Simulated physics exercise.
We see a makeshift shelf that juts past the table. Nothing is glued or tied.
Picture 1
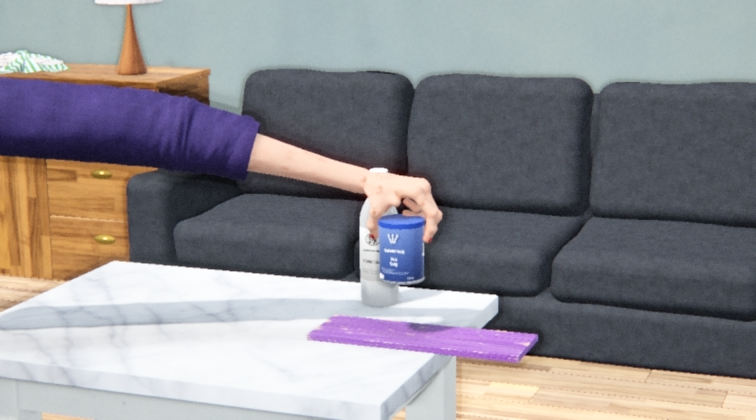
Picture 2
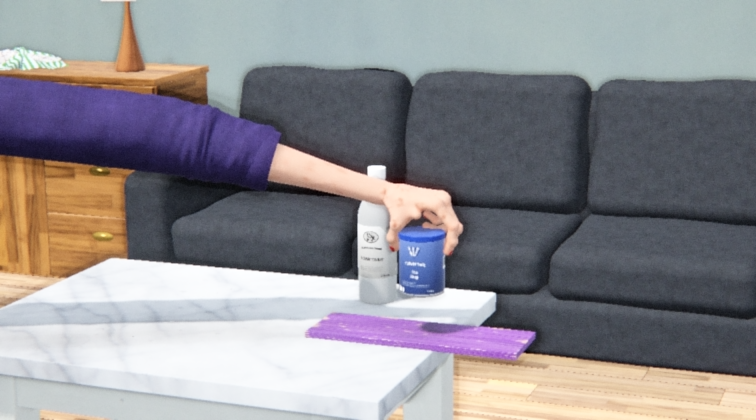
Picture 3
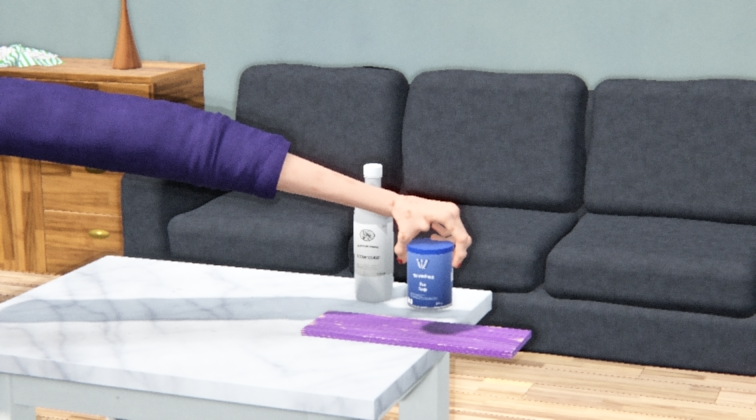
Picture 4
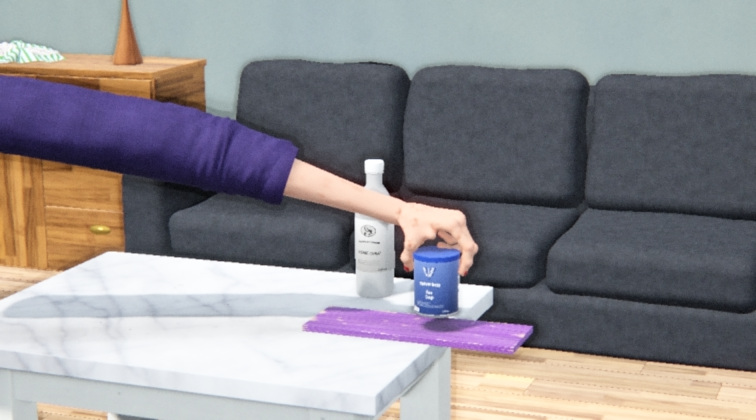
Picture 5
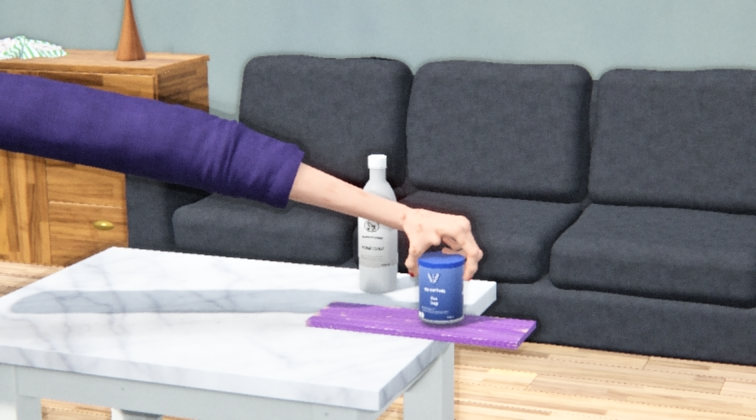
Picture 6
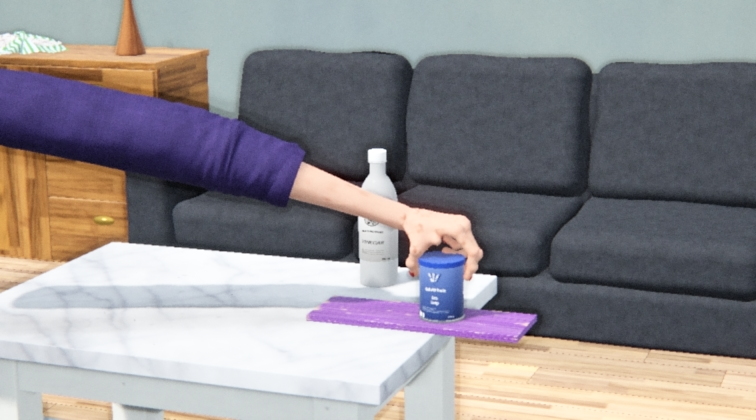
At the start, a hand in a purple sleeve holds a blue tin in front of a white bottle, above a marble table with a purple plank at its edge. The arm moves the tin a short way right and down, clear of the bottle, and lowers it onto the plank, the hand still on top.
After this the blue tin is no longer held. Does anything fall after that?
The plank stays on the table.
Then, 0.60 s later than the last frame, all is still.
Then, 1.40 s later than the last frame, blue tin resting near (442, 287).
When it is over, all 3 as before. End places, in pixels of the last picture, blue tin near (442, 287). The plank holds.
